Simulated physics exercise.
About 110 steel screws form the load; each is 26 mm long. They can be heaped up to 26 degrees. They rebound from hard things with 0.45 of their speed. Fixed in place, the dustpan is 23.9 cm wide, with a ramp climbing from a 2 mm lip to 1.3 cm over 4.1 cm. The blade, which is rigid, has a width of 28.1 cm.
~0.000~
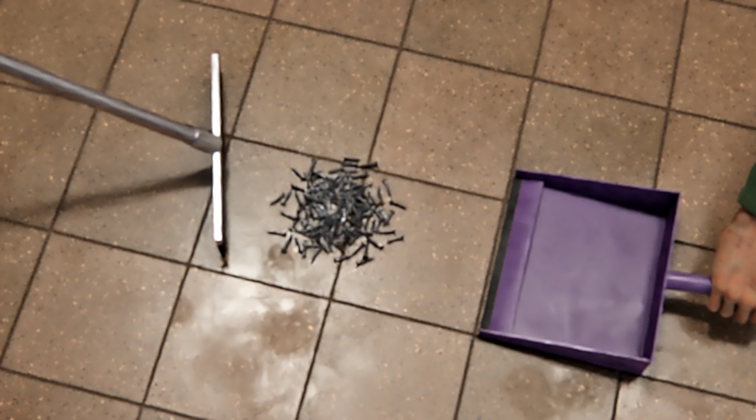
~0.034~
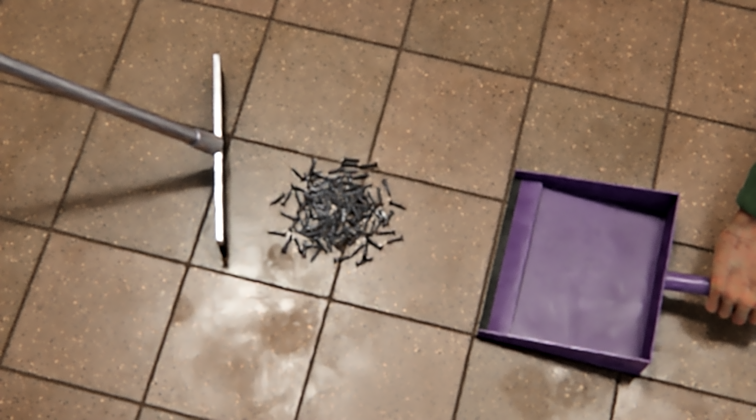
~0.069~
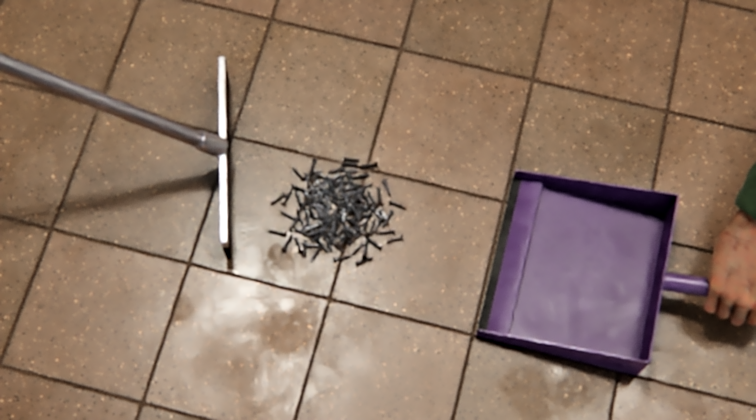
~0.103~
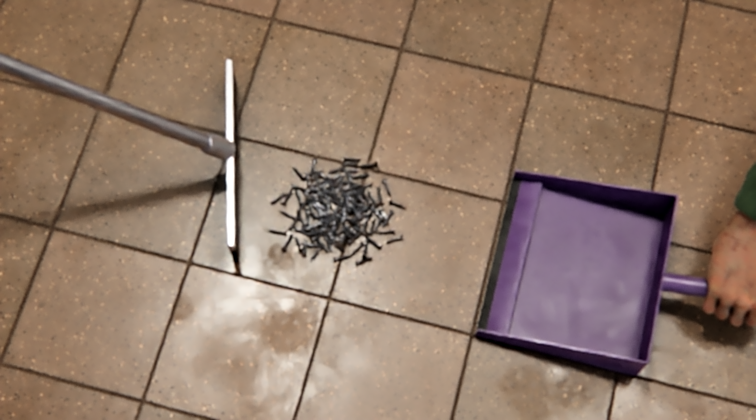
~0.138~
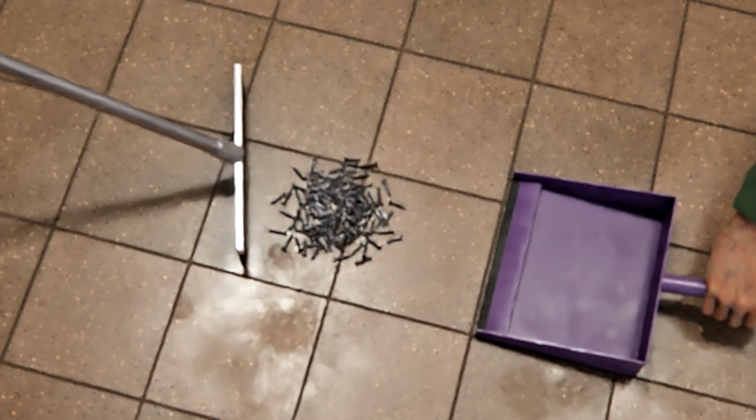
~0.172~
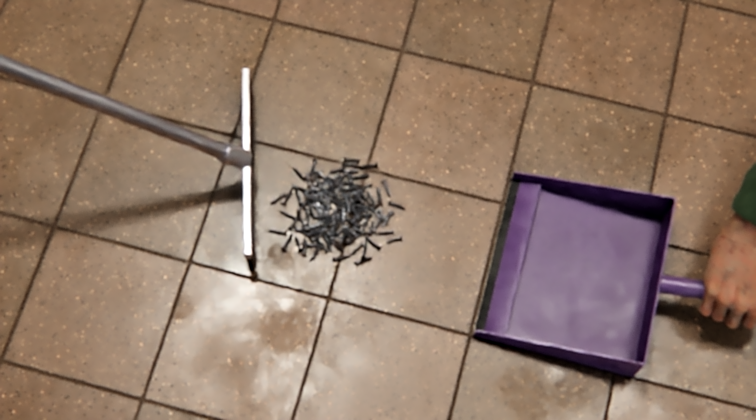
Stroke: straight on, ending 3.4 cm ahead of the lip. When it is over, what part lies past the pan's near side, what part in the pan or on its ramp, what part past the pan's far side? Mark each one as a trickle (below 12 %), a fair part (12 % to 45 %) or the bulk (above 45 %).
Past the pan's near side: A trickle; in the pan or on its ramp: A trickle; past the pan's far side: A trickle.
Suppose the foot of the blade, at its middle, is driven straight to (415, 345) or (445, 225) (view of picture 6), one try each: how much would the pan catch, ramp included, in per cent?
The two tries give about 0 and 0 percent.
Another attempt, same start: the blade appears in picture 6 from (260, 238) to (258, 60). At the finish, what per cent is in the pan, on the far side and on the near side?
Pan 5, far 15, near 0.
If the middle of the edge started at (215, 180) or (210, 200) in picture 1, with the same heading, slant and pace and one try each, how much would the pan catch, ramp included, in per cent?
The two tries give about 0 % and about 0 %.
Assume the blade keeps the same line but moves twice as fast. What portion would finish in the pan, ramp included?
About 0 per cent.
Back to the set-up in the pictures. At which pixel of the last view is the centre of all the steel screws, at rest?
When it all comes to rest, the middle is near (452, 242).
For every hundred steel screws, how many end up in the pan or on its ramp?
Roughly 0 %.
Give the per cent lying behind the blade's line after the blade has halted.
Roughly 5 per cent of it.
After 0.55 s, middle of the blade 23 cm from the lip; 0 % over the lip, far side 0 %, near side 0 %.
Then, at 0.80 s, middle of the blade 13 cm from the lip; 0 % over the lip, far side 0 %, near side 0 %.
After 1.16 s, middle of the blade 8 cm from the lip; 0 % over the lip, far side 5 %, near side 0 %.
In the end, at 1.7 s, near side 0 %, pan 0 %, far side 5 %, in front of the lip or behind the blade 95 %.
